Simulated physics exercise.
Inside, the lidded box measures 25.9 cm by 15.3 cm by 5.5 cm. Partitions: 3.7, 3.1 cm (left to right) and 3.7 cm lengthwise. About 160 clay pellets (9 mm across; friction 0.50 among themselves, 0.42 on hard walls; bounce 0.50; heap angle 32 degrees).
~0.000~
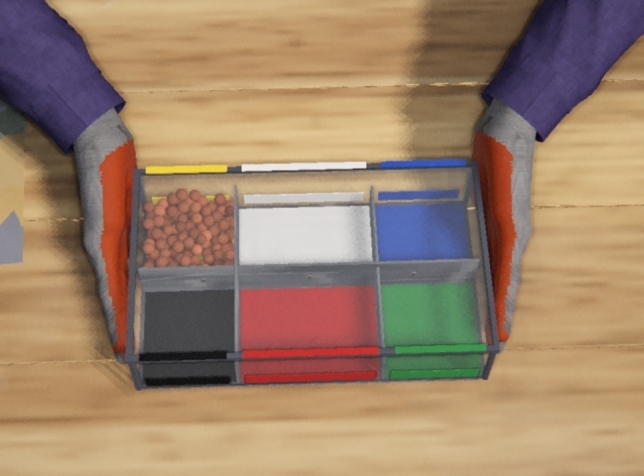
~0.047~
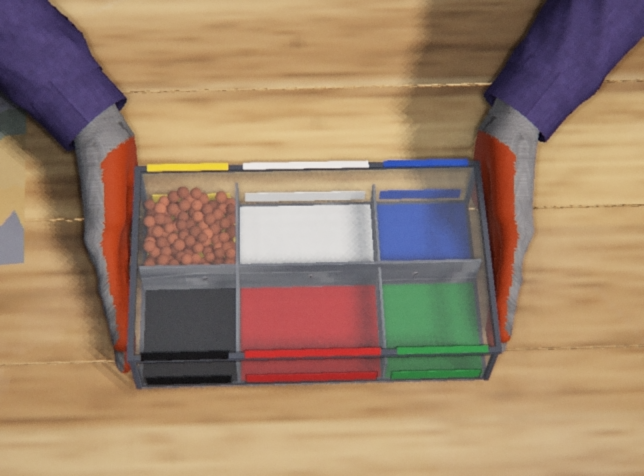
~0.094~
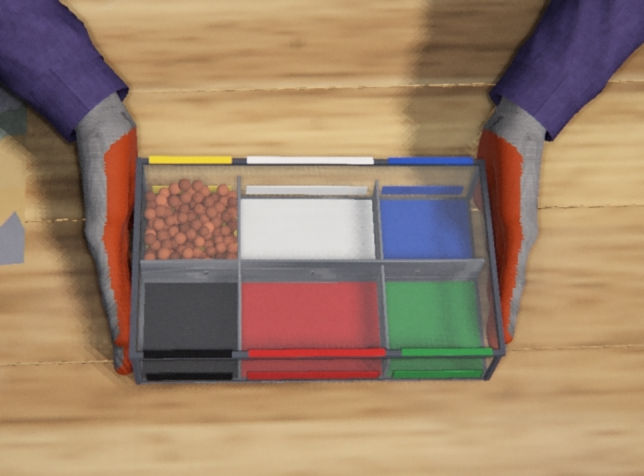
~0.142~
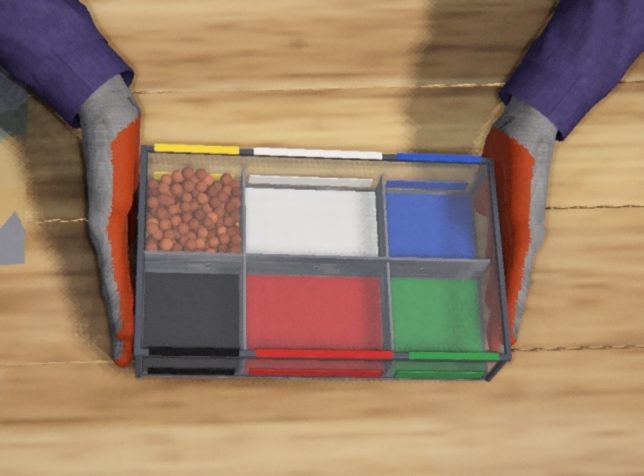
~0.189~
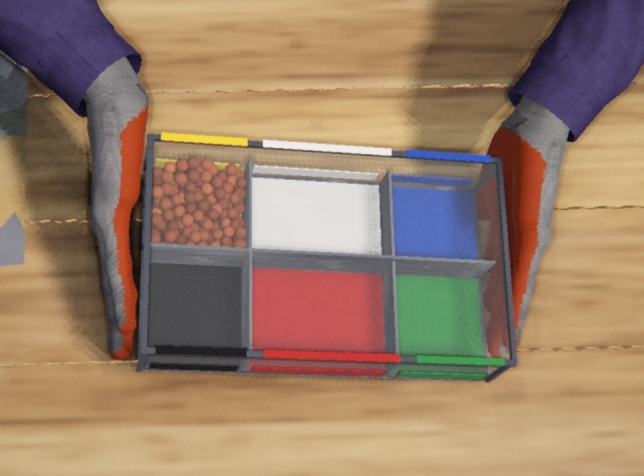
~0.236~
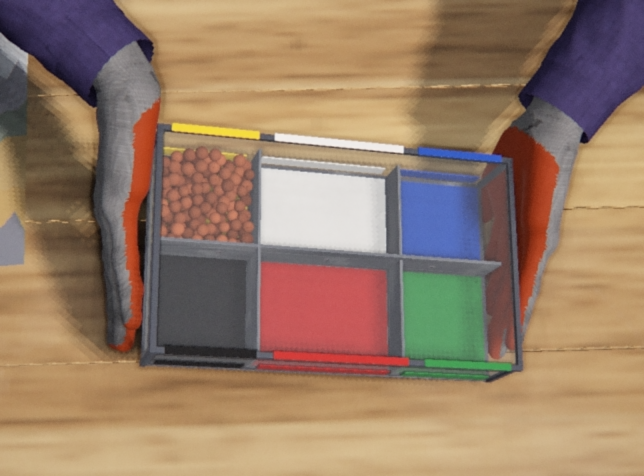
A clear, lidded box turns slightly clockwise and tilts a little, its right side dipping lower, as two grey-and-orange gloved hands with purple sleeves hold its ends above a pale wooden surface, seen from overhead. Reddish-brown pellets sit in the yellow-marked back-left compartment, beside empty white and blue ones, with black, red and green in front. The hands shift with the box, while the pellets stay clustered and the view remains still.
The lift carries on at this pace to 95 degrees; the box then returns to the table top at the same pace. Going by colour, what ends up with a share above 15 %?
Red below, blue below, green above, yellow above, white below, black below.
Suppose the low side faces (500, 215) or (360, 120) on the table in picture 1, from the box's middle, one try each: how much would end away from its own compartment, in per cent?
About 30 and 5 per cent.
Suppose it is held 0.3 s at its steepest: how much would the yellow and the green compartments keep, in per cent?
Yellow 70; green 30.
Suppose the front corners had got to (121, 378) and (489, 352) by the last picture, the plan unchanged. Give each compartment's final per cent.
Red 0, blue 0, green 0, yellow 75, white 0, black 25.
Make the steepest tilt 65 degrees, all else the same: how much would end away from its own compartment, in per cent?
Some 25 per cent.
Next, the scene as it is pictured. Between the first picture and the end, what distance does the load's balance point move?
Some 7.0 cm.
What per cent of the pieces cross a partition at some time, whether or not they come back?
About 30 per cent.
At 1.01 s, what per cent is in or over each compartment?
Red 10; blue 0; green 5; yellow 80; white 0; black 5.
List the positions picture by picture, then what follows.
The first picture shows box tilt 0 degrees, front corners at (132, 357) and (493, 346); yellow 100 %.
The second picture shows box tilt 1 degrees, front corners at (133, 356) and (495, 348).
The third picture shows box tilt 4 degrees, front corners at (135, 353) and (499, 351), lowest corner right front.
The fourth picture shows box tilt 9 degrees, front corners at (140, 350) and (506, 355), lowest corner right front.
The fifth picture shows box tilt 14 degrees, front corners at (146, 348) and (511, 361), lowest corner right front.
The sixth picture shows box tilt 20 degrees, front corners at (155, 347) and (517, 366), lowest corner right front; yellow 100 %. The box's pace is about 110 degrees a second.
After 1.01 s, tilt 94 degrees; red 10 %, green 5 %, yellow 80 %, black 5 %.
After 1.52 s, tilt 41 degrees; red 5 %, green 20 %, yellow 75 %.
Then, at 2.10 s, tilt 0 degrees; red 5 %, green 20 %, yellow 70 %, white 5 %.
At rest (2.4 s), red 5 %, blue 0 %, green 20 %, yellow 70 %, white 5 %, black 0 %.
